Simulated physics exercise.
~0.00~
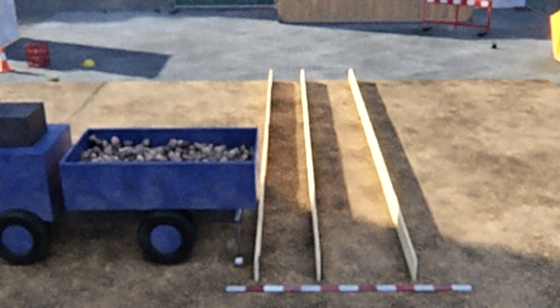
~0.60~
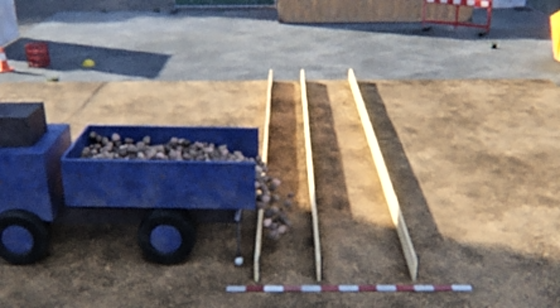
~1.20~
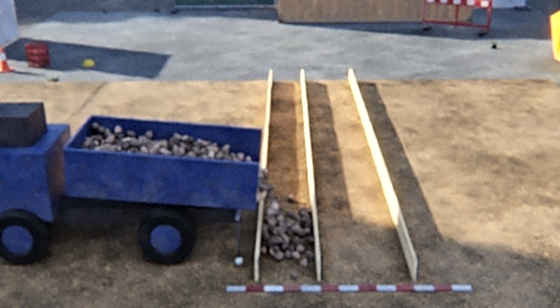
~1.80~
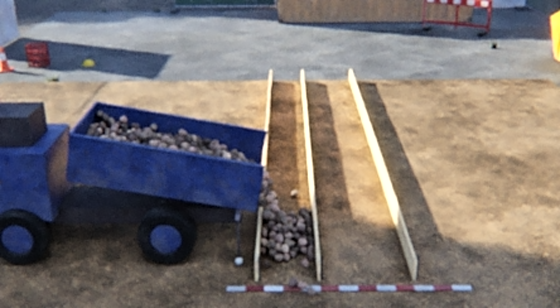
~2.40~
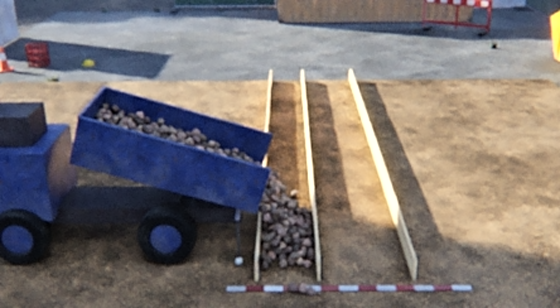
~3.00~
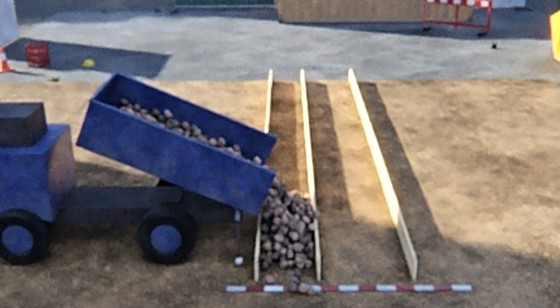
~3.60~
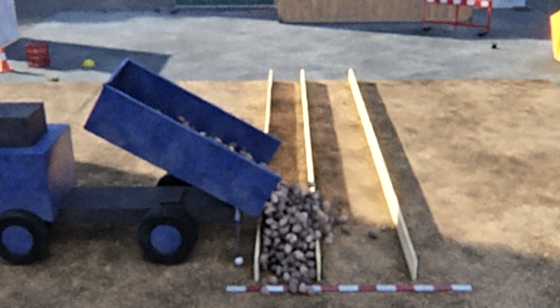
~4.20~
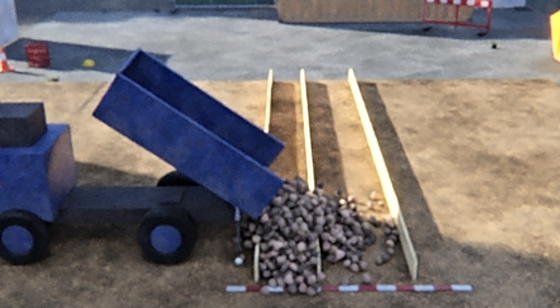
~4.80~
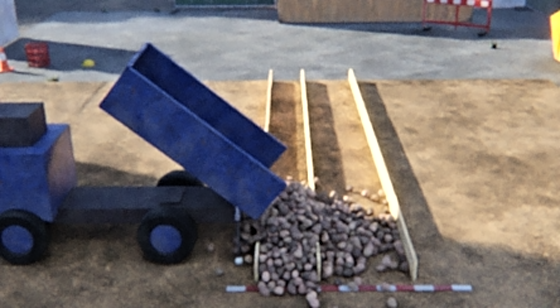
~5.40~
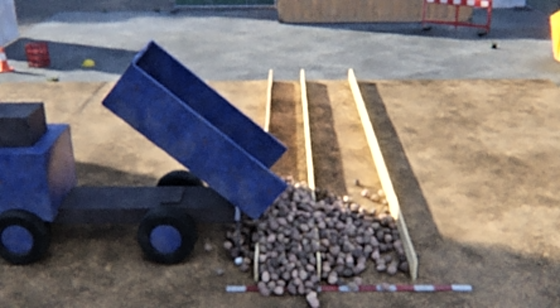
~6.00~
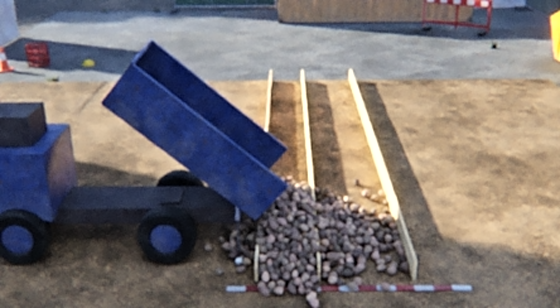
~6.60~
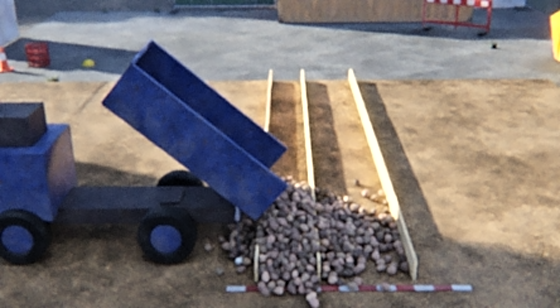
A blue tipping truck stands at the left of a sandy building site, seen from above and to the side, its open bed heaped with round greyish-brown stones. To its right, three pale boards lie across the ground in a row, with a red and white striped staff in front. The bed's front end rises steadily, and stones trickle, then pour, from its right end into the near bay. As it tilts steeply, the pile swells over the middle board and spreads into the far bay. Finally the emptied bed stays raised above the still heap, most of it in the near bay.
